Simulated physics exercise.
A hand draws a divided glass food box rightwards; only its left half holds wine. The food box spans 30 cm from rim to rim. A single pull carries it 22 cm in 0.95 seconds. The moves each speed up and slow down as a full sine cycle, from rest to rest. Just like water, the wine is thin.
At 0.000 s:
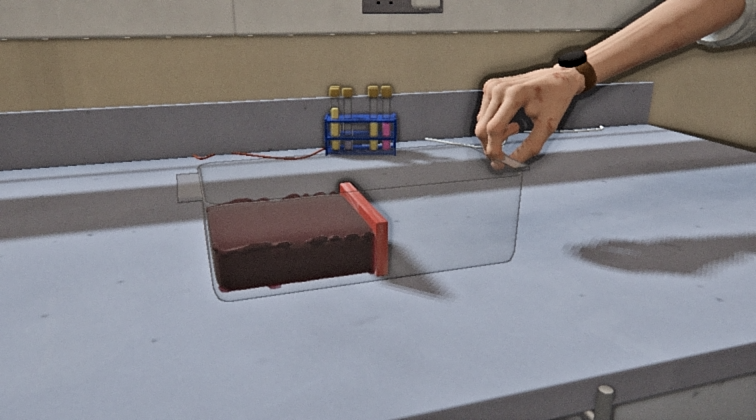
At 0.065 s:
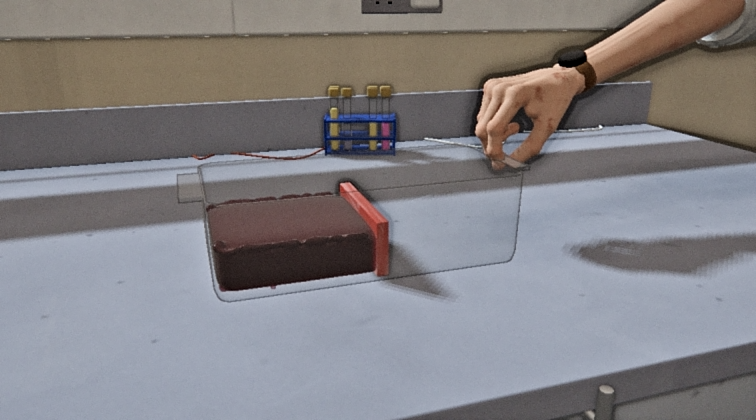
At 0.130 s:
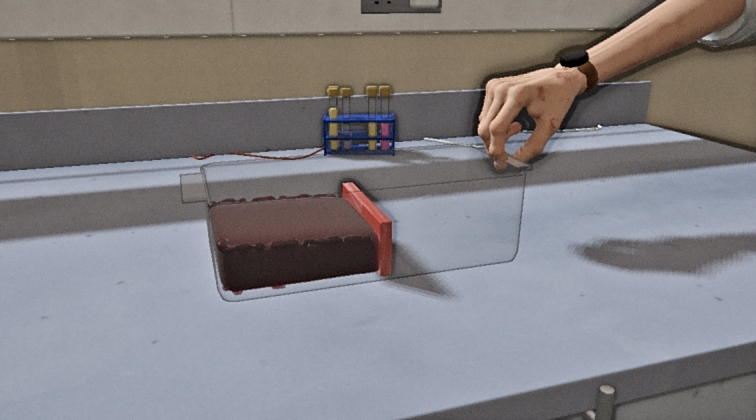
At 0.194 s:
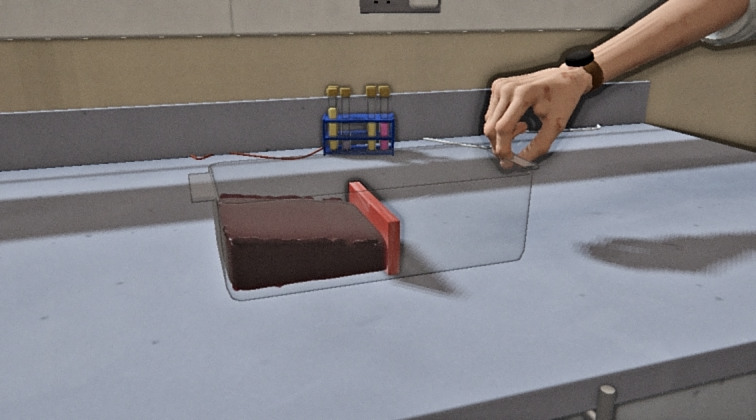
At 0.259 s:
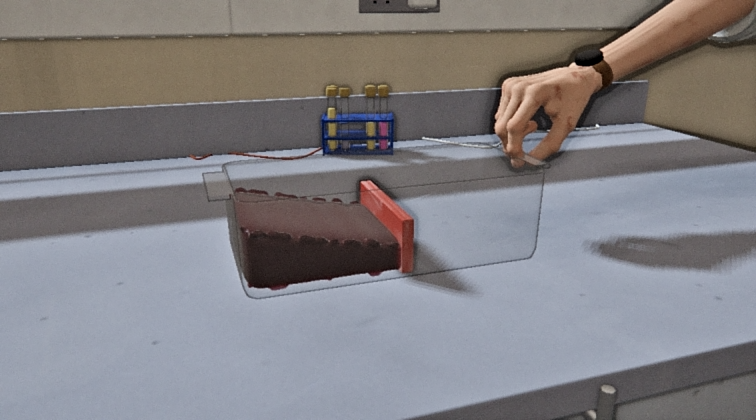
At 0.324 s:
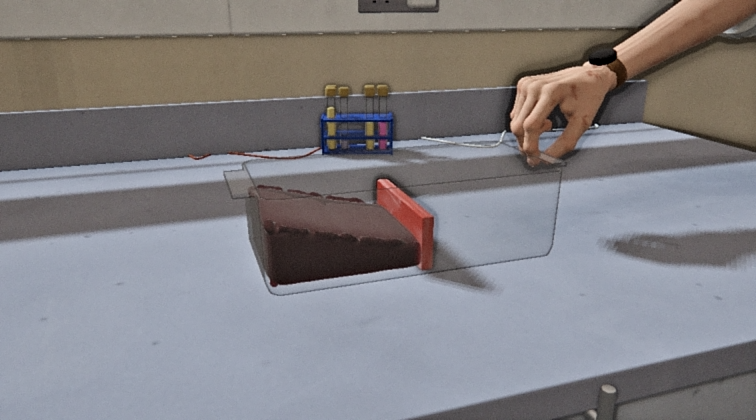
The footage shows a hand gripping a clear divided box of dark red liquid in its left half on a bench, then drawing it a short way rightwards as the liquid's surface rises at the left and dips towards the red divider.
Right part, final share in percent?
Right part: Close to 4 percent.
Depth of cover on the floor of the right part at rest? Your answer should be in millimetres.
Some 2 mm deep.
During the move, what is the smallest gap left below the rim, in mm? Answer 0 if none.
Around 25 mm at the peak.
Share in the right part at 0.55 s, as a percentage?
0 %.
After 0.55 s it has gone 15 cm; 0 per cent is on the right side and 0 is out of the food box.
After 0.78 s it has gone 21 cm; 4 per cent is on the right side and 0 is out of the food box.
After 1.01 s it has gone 22 cm; 4 per cent is on the right side and 0 is out of the food box.
After 1.24 s it has gone 22 cm; 4 per cent is on the right side and 0 is out of the food box.
In the end 4 per cent is on the right side and 0 is out of the food box.
